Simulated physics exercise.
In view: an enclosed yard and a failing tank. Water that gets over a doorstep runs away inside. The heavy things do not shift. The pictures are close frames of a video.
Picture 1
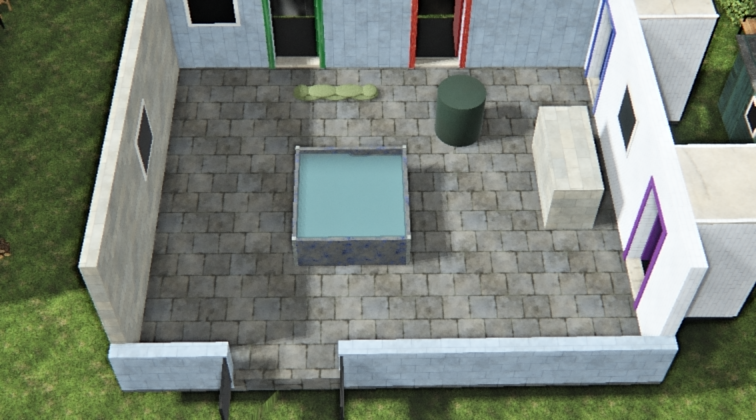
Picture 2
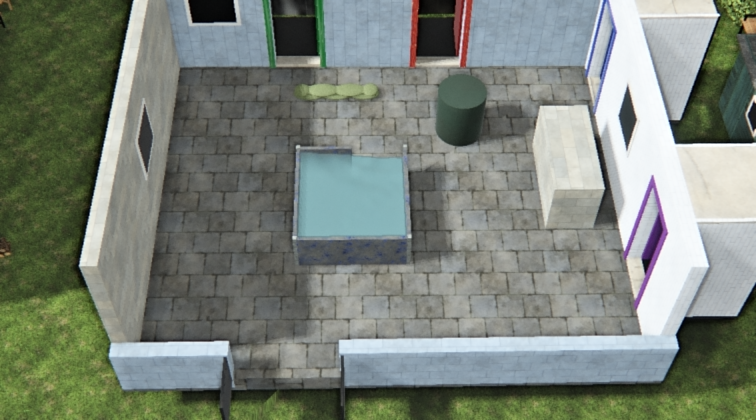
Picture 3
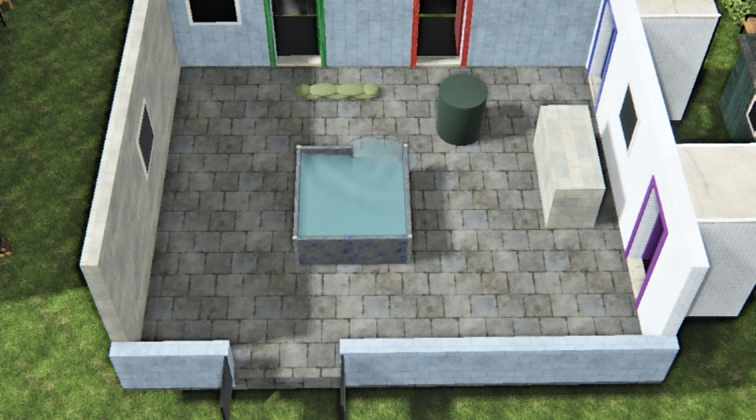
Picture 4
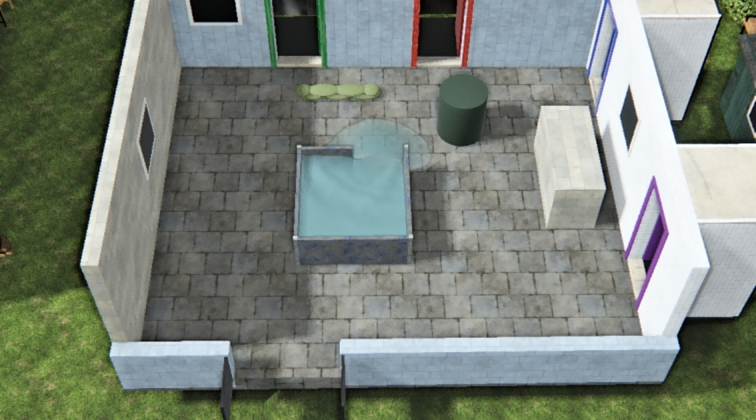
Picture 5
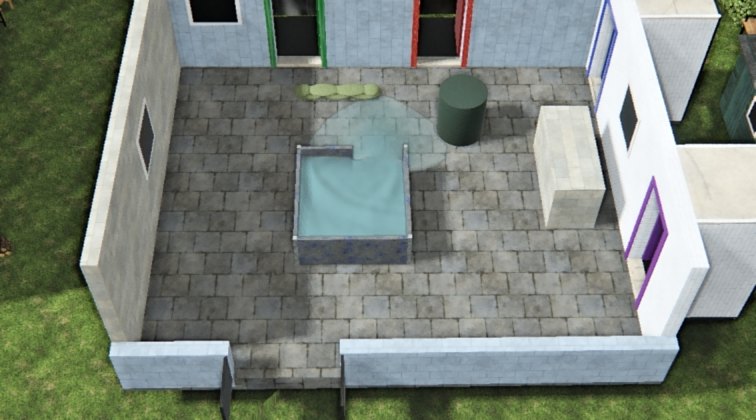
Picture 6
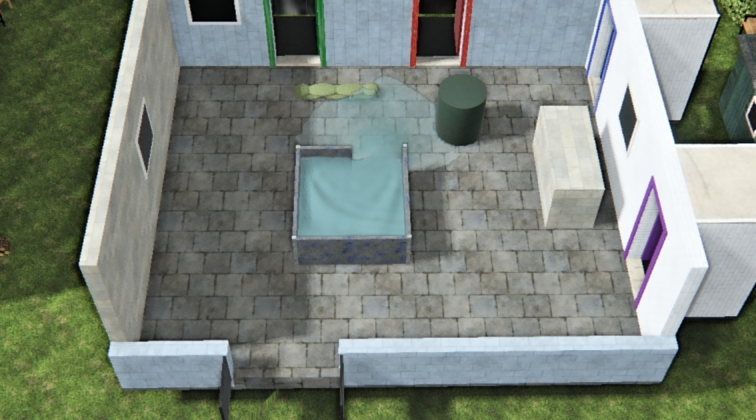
A walled, paved yard held an open tank of still water, then water poured out through a gap on its far side and spread across the paving toward the green hedge and dark green barrel.
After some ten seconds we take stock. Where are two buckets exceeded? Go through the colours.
One by one: The red door takes more than that; the green door stays under that; the purple door stays under that; the blue door takes more than that.
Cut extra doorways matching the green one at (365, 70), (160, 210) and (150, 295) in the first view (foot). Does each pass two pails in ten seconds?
In that order: Goes over, stays under, stays under.
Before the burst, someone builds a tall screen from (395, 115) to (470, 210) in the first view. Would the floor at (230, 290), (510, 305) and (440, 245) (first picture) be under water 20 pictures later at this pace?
As listed: Dry, wet, wet.
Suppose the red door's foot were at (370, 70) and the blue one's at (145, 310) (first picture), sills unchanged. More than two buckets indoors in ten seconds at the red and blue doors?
Then: Red door takes more; blue door keeps below it.
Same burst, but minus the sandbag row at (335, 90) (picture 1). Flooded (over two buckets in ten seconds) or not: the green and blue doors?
Then: The green door floods; the blue door lets more in.
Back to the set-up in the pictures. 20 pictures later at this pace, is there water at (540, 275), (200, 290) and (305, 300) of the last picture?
As listed: Dry, not flooded, clear.
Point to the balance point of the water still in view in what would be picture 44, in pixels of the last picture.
Near (359, 161).
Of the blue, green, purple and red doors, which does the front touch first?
The red door.
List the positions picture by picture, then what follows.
The first frame shows still water in the open tank at (351, 195).
In the second frame, the front is at a hidden place, out from the gap on the open tank's far side.
In the third frame, water pours out on the open tank's far side and has run to (361, 140).
In the fourth frame, water pours out on the open tank's far side and has run to (365, 122).
In the fifth frame, the front is at (389, 99), out from the gap on the open tank's far side.
In the sixth frame, the front is at (390, 79), out from the gap on the open tank's far side.
A moment on, water covers 15 % of the floor; the red door under two buckets in, the green door not reached, the purple door not reached, the blue door not reached.
Next, water covers 25 % of the floor; the red door far over two buckets in, the green door wet at the sill, nothing in, the purple door not reached, the blue door not reached.
Then, water covers 40 % of the floor; the red door far over two buckets in, the green door wet at the sill, nothing in, the purple door not reached, the blue door under two buckets in.
Later, water covers 50 % of the floor; the red door far over two buckets in, the green door wet at the sill, nothing in, the purple door not reached, the blue door over two buckets in.
In the end, water covers 80 % of the floor; the red door far over two buckets in, the green door wet at the sill, nothing in, the purple door wet at the sill, nothing in, the blue door far over two buckets in.
